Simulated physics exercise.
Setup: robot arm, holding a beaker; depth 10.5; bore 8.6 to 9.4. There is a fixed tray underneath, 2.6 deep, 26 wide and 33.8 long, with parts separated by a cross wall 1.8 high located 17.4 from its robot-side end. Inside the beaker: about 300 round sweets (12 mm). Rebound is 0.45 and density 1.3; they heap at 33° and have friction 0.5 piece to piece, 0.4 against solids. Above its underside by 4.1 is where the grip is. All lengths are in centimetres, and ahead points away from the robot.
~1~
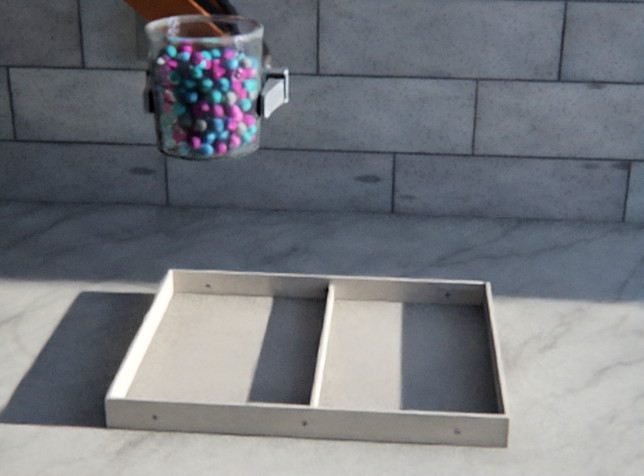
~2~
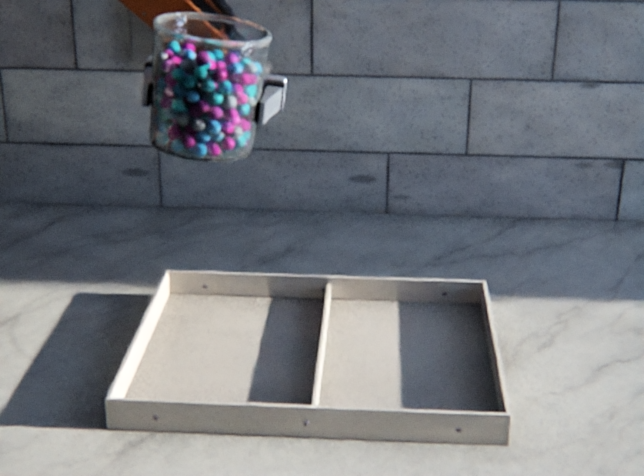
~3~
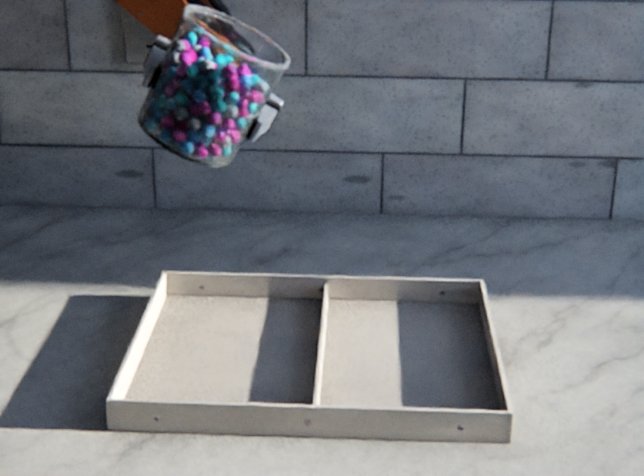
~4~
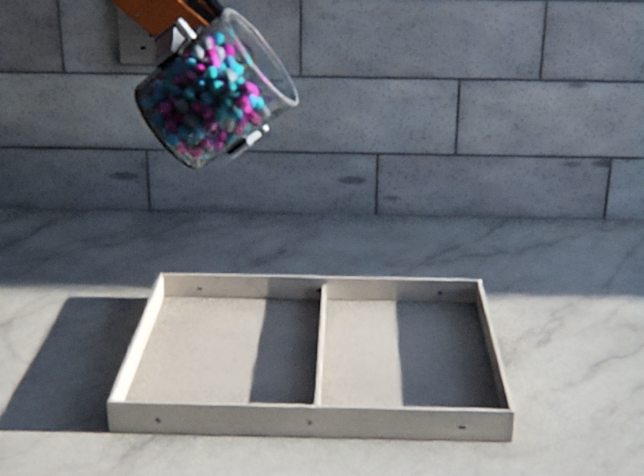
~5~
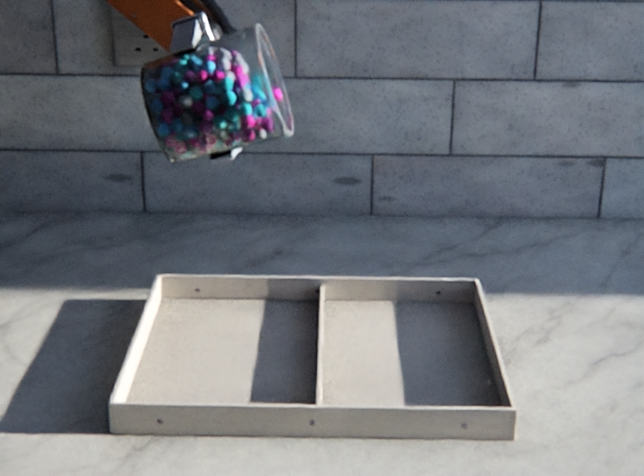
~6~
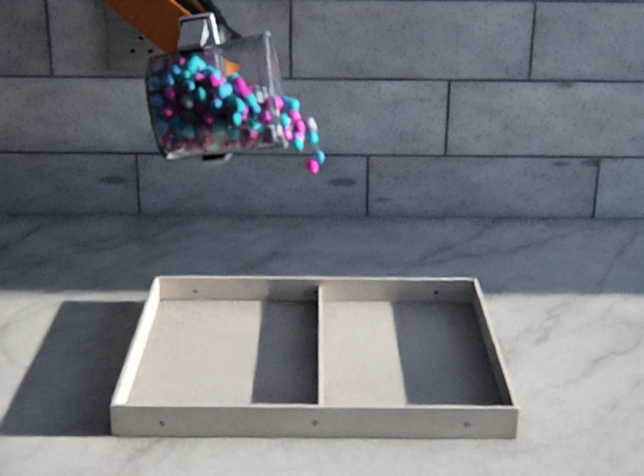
The clip opens on a clear beaker of pink, teal and blue round sweets, held upright by a robot arm above an empty, divided tray on a marbled surface. The arm tips the beaker steadily to the right until it lies nearly sideways, and a few sweets spill over its rim.
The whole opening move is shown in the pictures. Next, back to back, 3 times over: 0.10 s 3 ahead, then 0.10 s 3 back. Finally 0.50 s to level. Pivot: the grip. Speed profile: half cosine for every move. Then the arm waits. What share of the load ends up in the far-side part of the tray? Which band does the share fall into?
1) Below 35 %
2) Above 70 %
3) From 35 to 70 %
(3) From 35 to 70 %.
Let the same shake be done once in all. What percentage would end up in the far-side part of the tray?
35 per cent or so.
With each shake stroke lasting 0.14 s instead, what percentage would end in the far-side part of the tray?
Then roughly 40 percent.
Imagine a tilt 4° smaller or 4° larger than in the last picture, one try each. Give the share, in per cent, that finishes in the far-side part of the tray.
Estimates: 50 % then 65 %.
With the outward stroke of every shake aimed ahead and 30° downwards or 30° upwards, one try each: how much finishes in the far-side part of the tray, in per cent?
40 and 65 %.
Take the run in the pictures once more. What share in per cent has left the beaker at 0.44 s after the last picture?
Roughly 50 percent up to then.
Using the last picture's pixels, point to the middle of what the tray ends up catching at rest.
Roughly at (401, 352) in the last picture.
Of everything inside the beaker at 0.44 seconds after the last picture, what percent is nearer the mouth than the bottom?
Around 50 per cent of it.
Then, 0.44 s after the last picture, tilted 80° forward, highest piece 26 above the table; 155 in the beaker, 88 in the far-side part, 6 in the robot-side part, 54 in flight or on a rim.
Then, 0.88 s after the last picture, tilted 33° forward, highest piece 29 above the table; 163 in the far-side part, 115 in the beaker, 22 in the robot-side part, 2 on the table or floor, 1 in flight or on a rim.
Then, 1.30 s after the last picture, level, highest piece 28 above the table; 163 in the far-side part, 115 in the beaker, 23 in the robot-side part, 2 on the table or floor.
Then, 2.35 s after the last picture, level, highest piece 28 above the table; 163 in the far-side part, 115 in the beaker, 23 in the robot-side part, 2 on the table or floor.
Final count, 163 in the far-side part, 115 in the beaker, 23 in the robot-side part, 2 on the table or floor. That is 54 % in the far-side part of the tray.
